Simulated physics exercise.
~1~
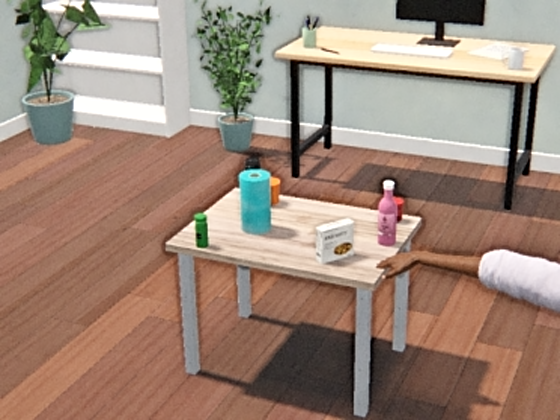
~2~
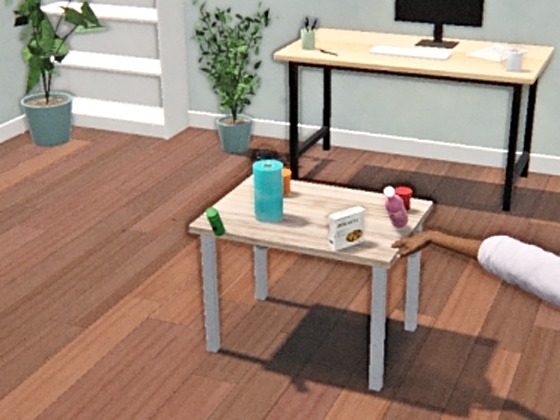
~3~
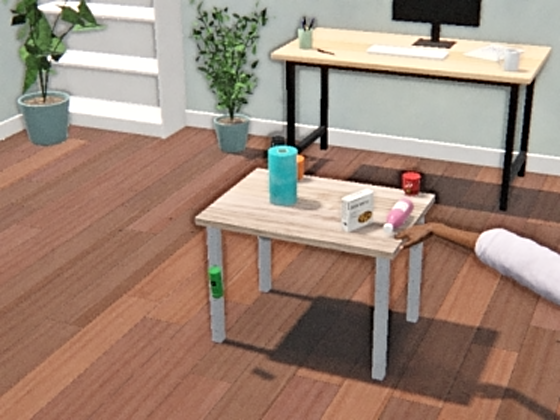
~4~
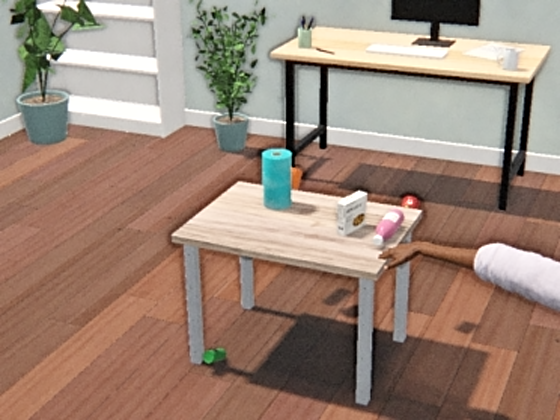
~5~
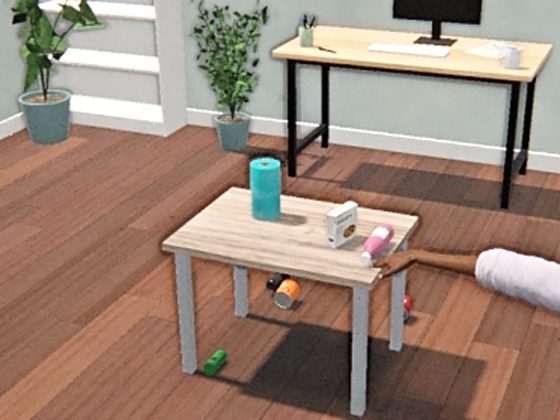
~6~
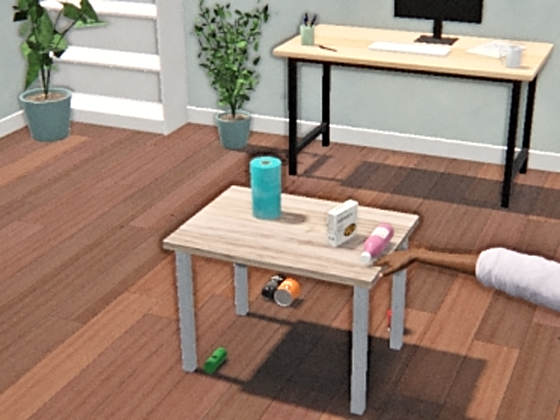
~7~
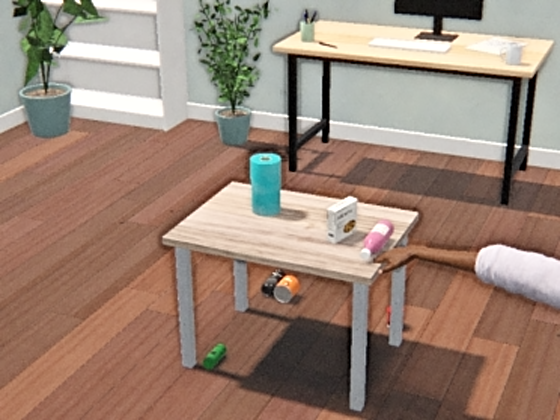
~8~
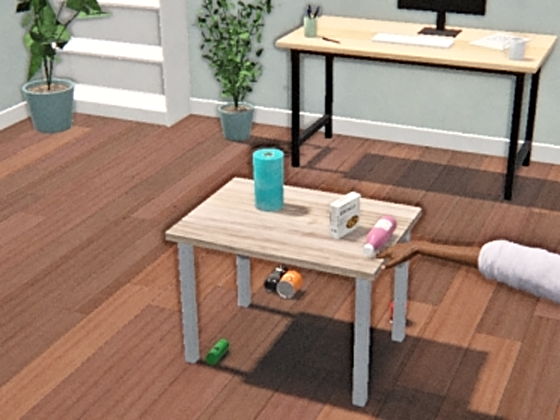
At the start, a small wooden table holds a turquoise roll, a white packet, a pink bottle, a green shaker and a few cans and tins, with a hand at its right edge. The table shifts away, and the shaker and pink bottle lean. The shaker drops off the near left side while the bottle falls flat. As the table comes back, the black can, orange tin and red tin go off the far side. The fallen things settle on the floor, the black can and orange tin tipped over, while the roll and packet still stand beside the toppled bottle.
